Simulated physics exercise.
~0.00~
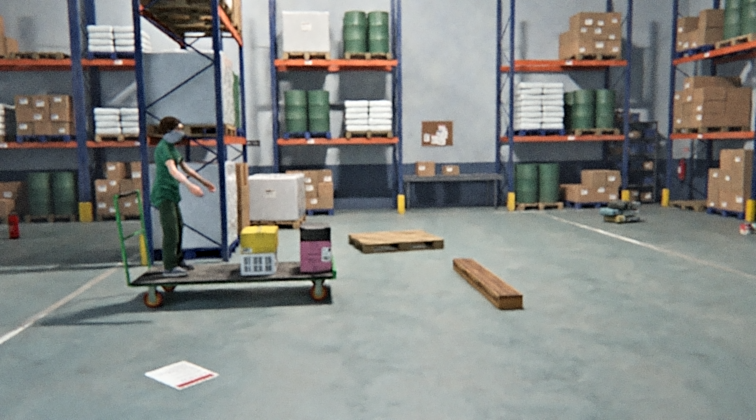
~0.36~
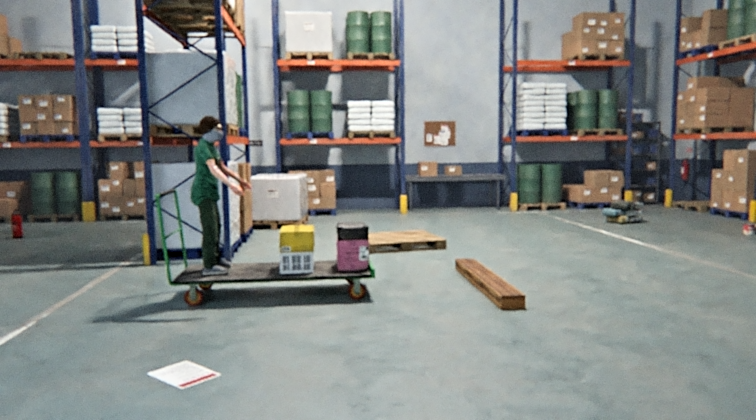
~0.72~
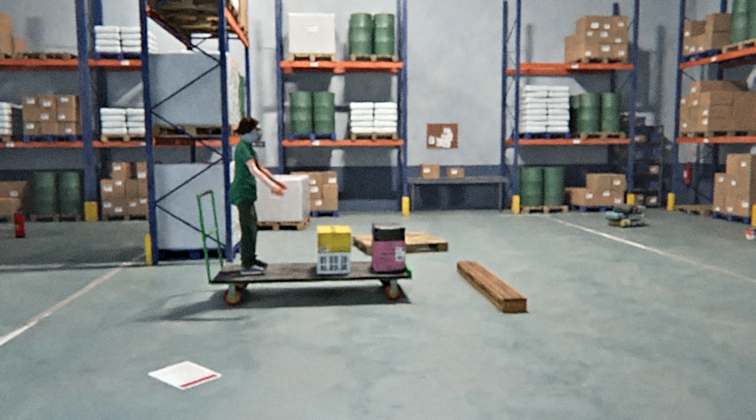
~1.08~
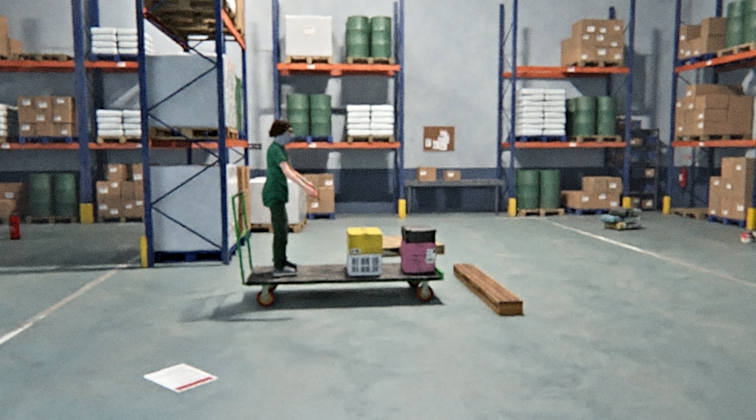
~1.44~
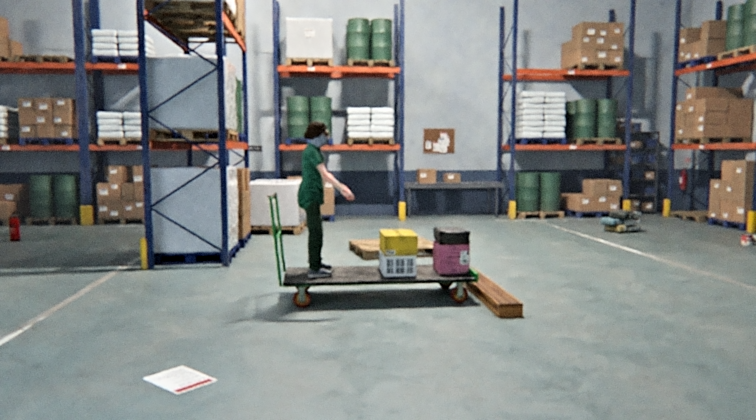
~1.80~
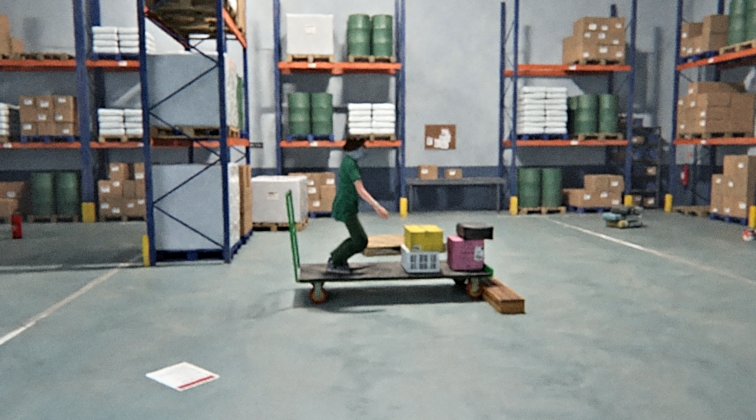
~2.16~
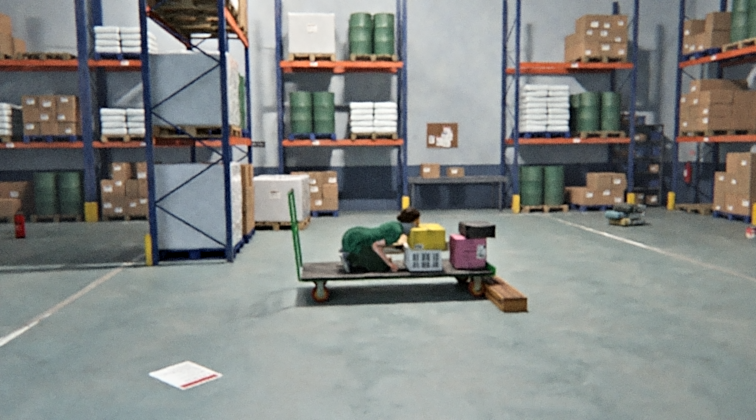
Warehouse floor, a flat cart rolling right and stopping against a wooden beam, its standing rider folding down behind the still-aboard load.
